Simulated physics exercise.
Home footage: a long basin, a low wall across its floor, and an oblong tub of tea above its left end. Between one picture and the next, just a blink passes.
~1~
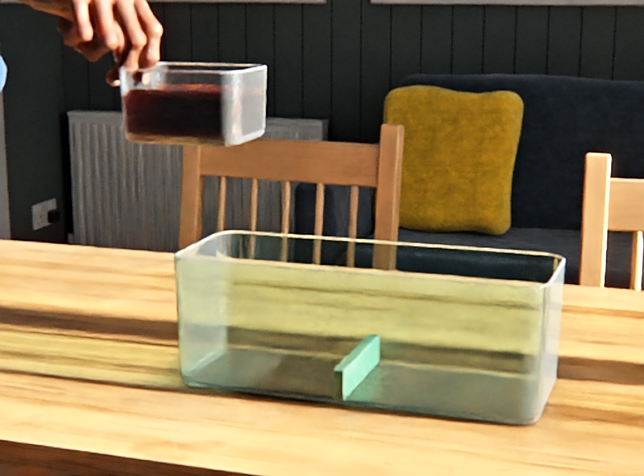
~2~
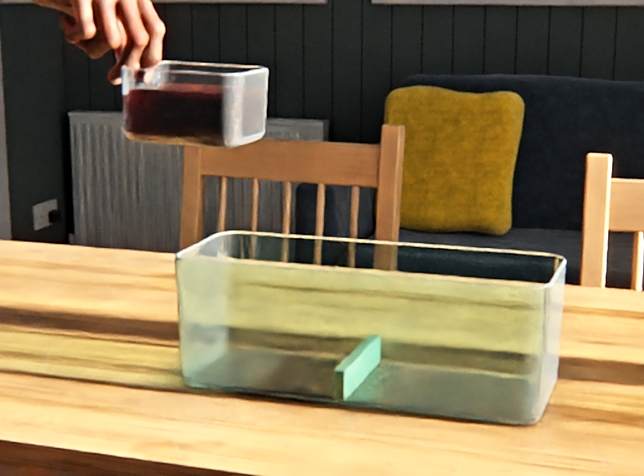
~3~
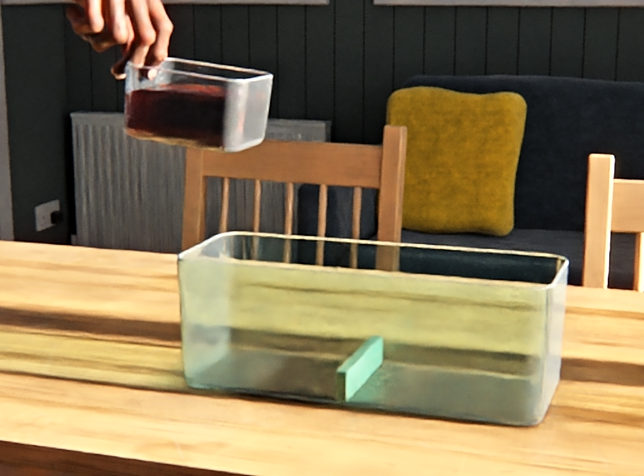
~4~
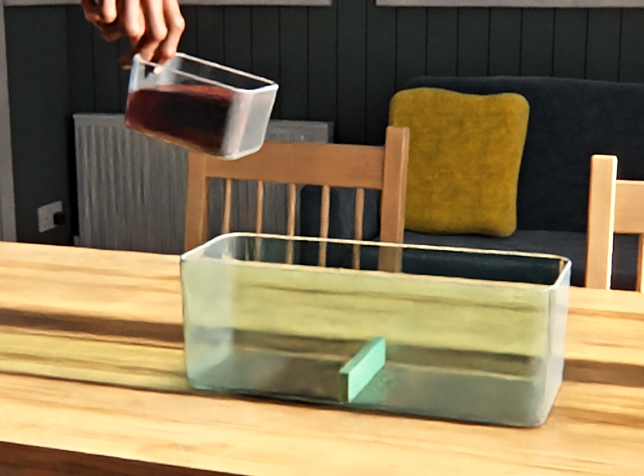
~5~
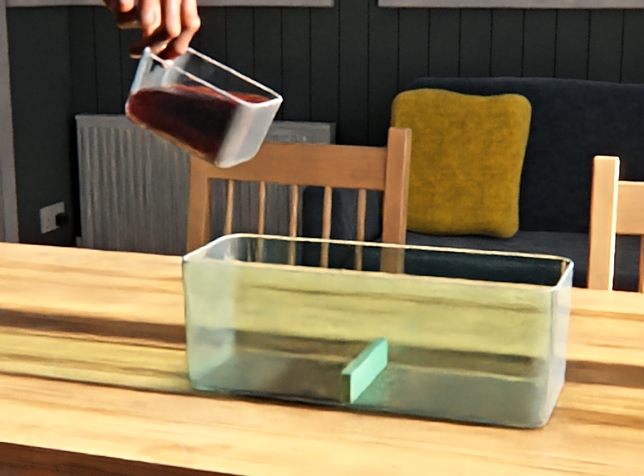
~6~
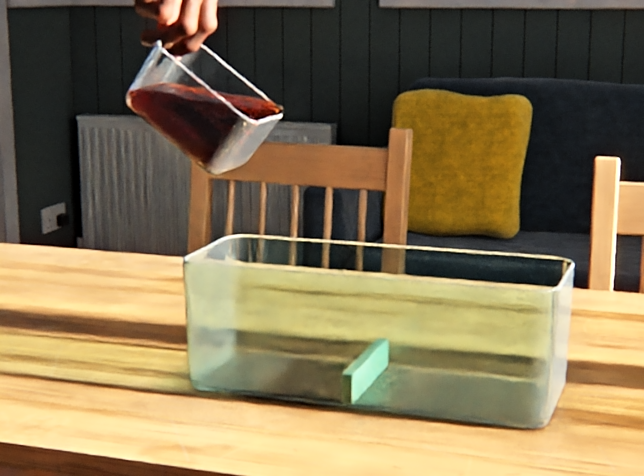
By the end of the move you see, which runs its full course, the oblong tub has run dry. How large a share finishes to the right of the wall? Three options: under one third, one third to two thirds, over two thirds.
Answer: Under one third.
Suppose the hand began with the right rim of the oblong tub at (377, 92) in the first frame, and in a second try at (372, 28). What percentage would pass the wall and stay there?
80 % and 80 %.
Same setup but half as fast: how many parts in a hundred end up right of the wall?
Around 10 per cent ends up there.
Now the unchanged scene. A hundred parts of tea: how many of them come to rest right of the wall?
Roughly 20 percent of it.
A moment on, the oblong tub is tipped right over and 17 per cent is still to pour, 36 is left of the wall and 0 right of it.
Next, the oblong tub is tipped right over and 2 per cent is still to pour, 76 is left of the wall and 7 right of it.
Then the oblong tub is tipped right over and 0 per cent is still to pour, 76 is left of the wall and 18 right of it.
Later the oblong tub is tipped right over and 0 per cent is still to pour, 75 is left of the wall and 20 right of it.
Finally, 75 per cent lies left of the wall, 20 right of it and 5 outside.
